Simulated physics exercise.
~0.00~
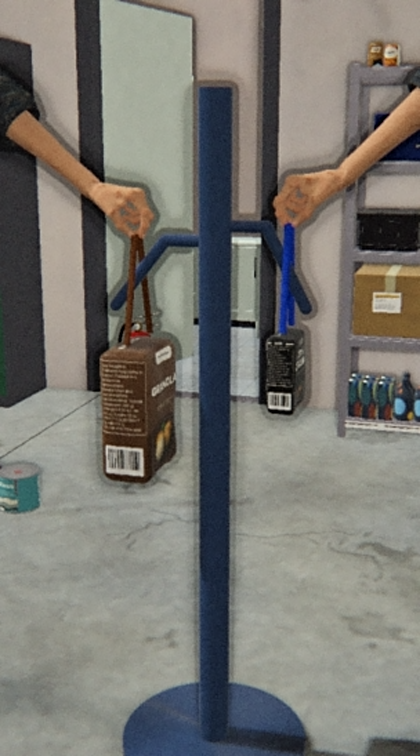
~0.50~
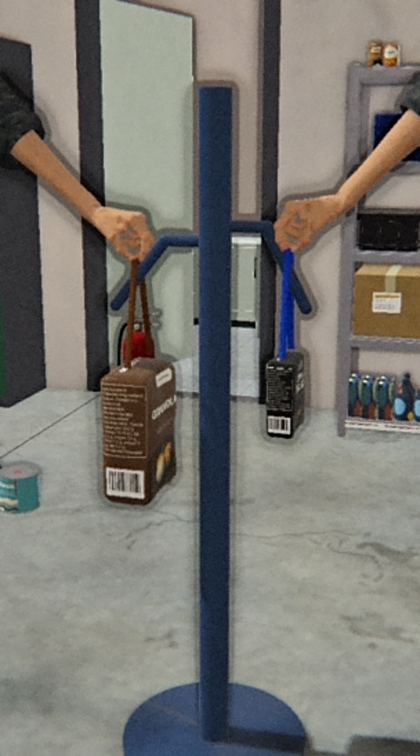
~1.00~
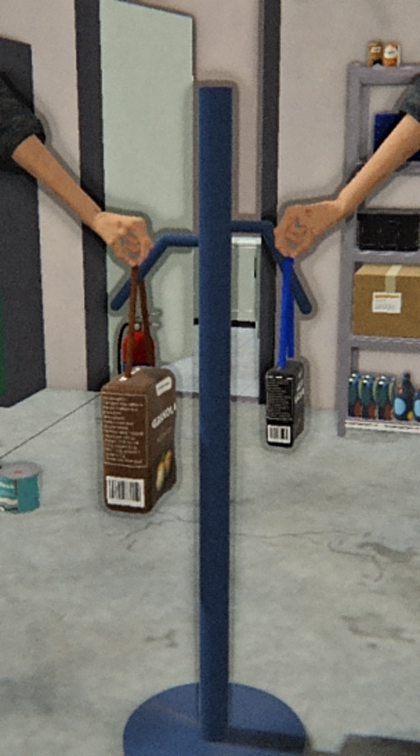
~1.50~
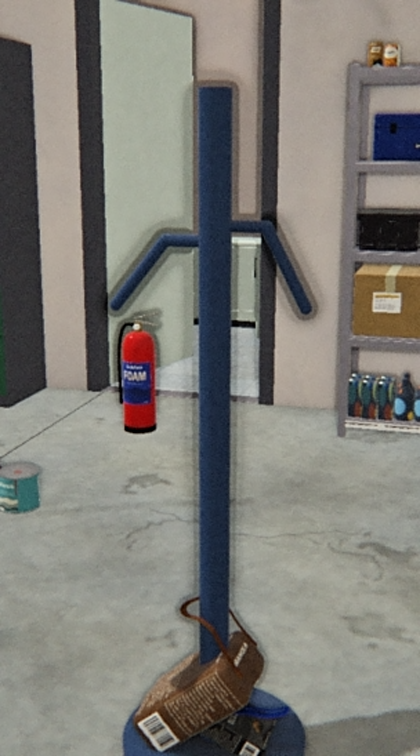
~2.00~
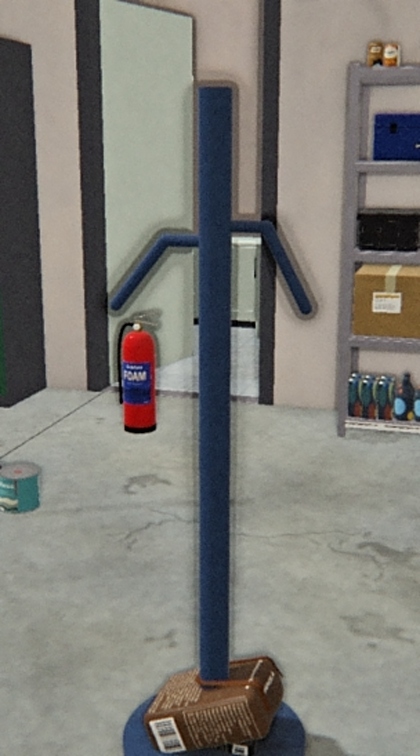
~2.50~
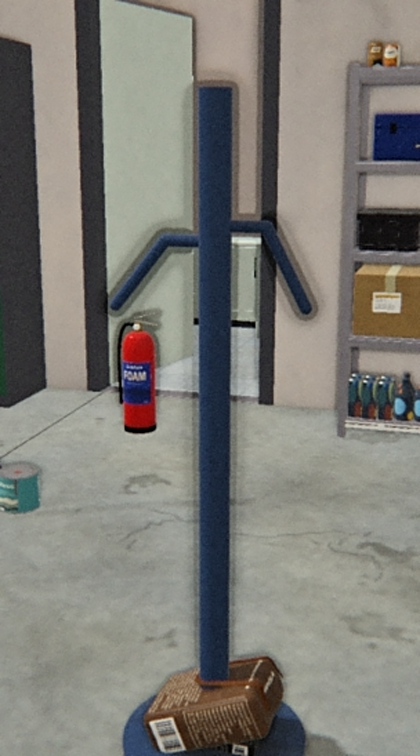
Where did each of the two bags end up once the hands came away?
Neither stayed on its peg. The brown bag slipped off and the black one dropped too, and both came to rest down at the foot of the stand.
Two hands lowered a brown bag and a smaller black one by their loops at the sloping pegs of a blue stand, then let go and moved away. Both bags dropped and ended up in a heap at the foot of the stand.
